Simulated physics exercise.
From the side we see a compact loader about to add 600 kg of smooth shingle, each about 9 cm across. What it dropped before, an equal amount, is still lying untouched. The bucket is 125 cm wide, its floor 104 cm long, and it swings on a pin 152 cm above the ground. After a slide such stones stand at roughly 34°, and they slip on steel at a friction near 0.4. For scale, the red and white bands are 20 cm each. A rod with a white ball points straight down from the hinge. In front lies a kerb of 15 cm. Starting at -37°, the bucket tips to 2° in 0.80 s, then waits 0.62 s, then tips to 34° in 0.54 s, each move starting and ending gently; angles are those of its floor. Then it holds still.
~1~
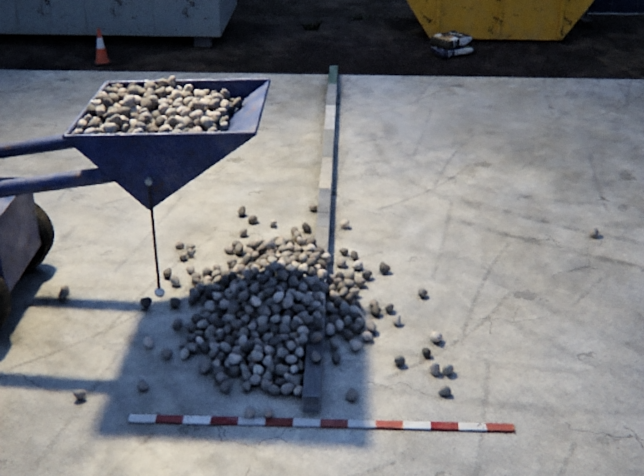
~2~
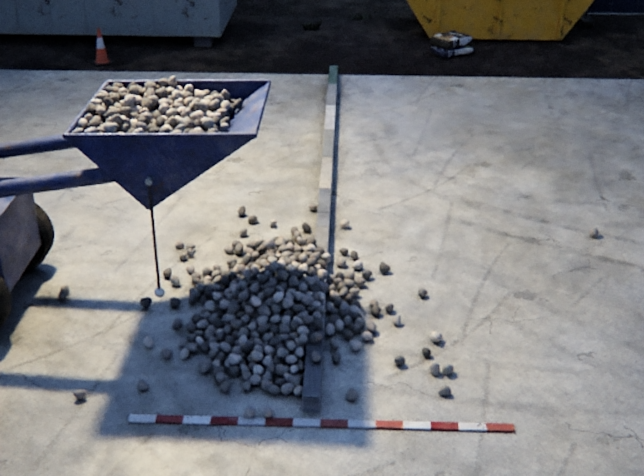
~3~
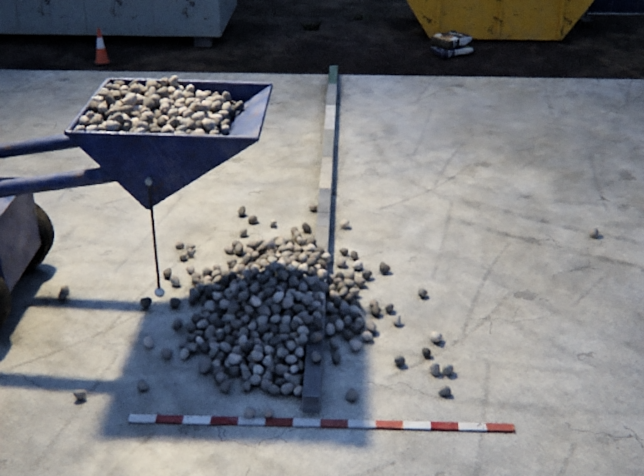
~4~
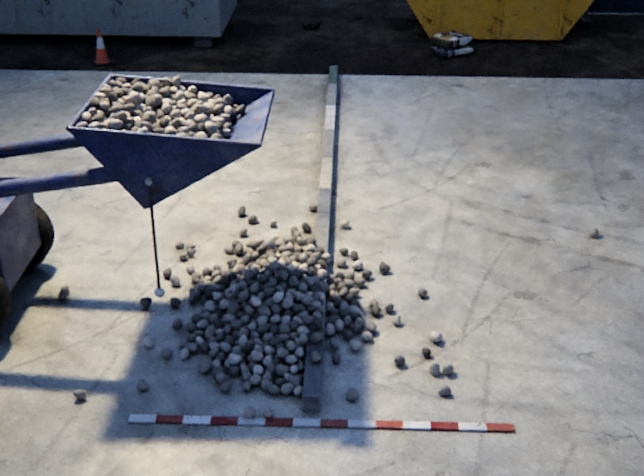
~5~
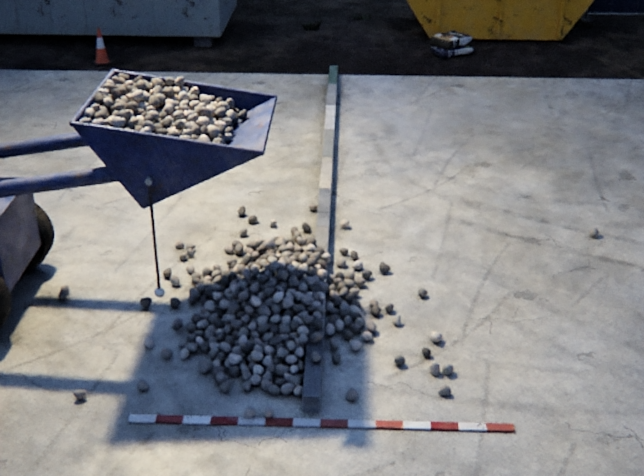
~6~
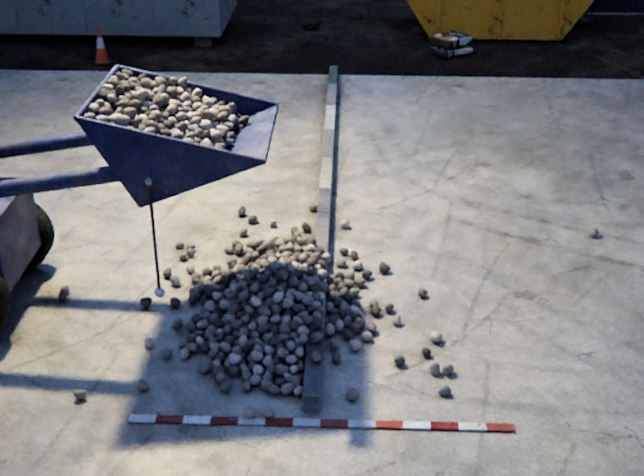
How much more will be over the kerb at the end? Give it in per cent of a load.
Some 62 per cent is added.
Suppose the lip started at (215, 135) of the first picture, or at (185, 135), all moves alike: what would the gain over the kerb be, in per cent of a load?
About 25 and 5 per cent.
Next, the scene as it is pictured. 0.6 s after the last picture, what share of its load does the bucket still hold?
About 100 per cent.
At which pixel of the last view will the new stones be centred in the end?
Their middle is at about (340, 297).
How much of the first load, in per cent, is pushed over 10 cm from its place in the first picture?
About 20 per cent.
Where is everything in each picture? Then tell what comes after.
The first frame shows lip at (256, 134), floor tilted -37°, highest stones at (139, 96). The earlier load is highest near (276, 282), 30 cm above ground level, 91 % on this side of the kerb, 9 % over the kerb.
The second frame shows lip at (256, 135), floor tilted -36°, highest stones at (133, 95).
The third frame shows lip at (258, 139), floor tilted -34°, highest stones at (126, 96).
The fourth frame shows lip at (261, 145), floor tilted -31°, highest stones at (117, 94).
The fifth frame shows lip at (263, 153), floor tilted -27°, highest stones at (120, 91).
In the sixth frame, the bucket is at -22°, its lip at (265, 162); the top of the load is at (121, 87).
Then, 0.3 s after the last picture the floor is at -4°; in per cent of one load, 100 in the bucket, 91 on this side of the kerb, 9 over the kerb; the foremost stones are at (455, 333).
Then, 0.6 s after the last picture the floor is at 2°; in per cent of one load, 100 in the bucket, 91 on this side of the kerb, 9 over the kerb; the foremost stones are at (455, 333).
Then, 2.1 s after the last picture the floor is at 34°; in per cent of one load, 24 in the bucket, 153 on this side of the kerb, 22 over the kerb; the foremost stones are at (461, 314).
Then, 4.9 s after the last picture the floor is at 34°; in per cent of one load, 0 in the bucket, 129 on this side of the kerb, 71 over the kerb; the foremost stones are at (530, 285). Net gain over the kerb, 62.
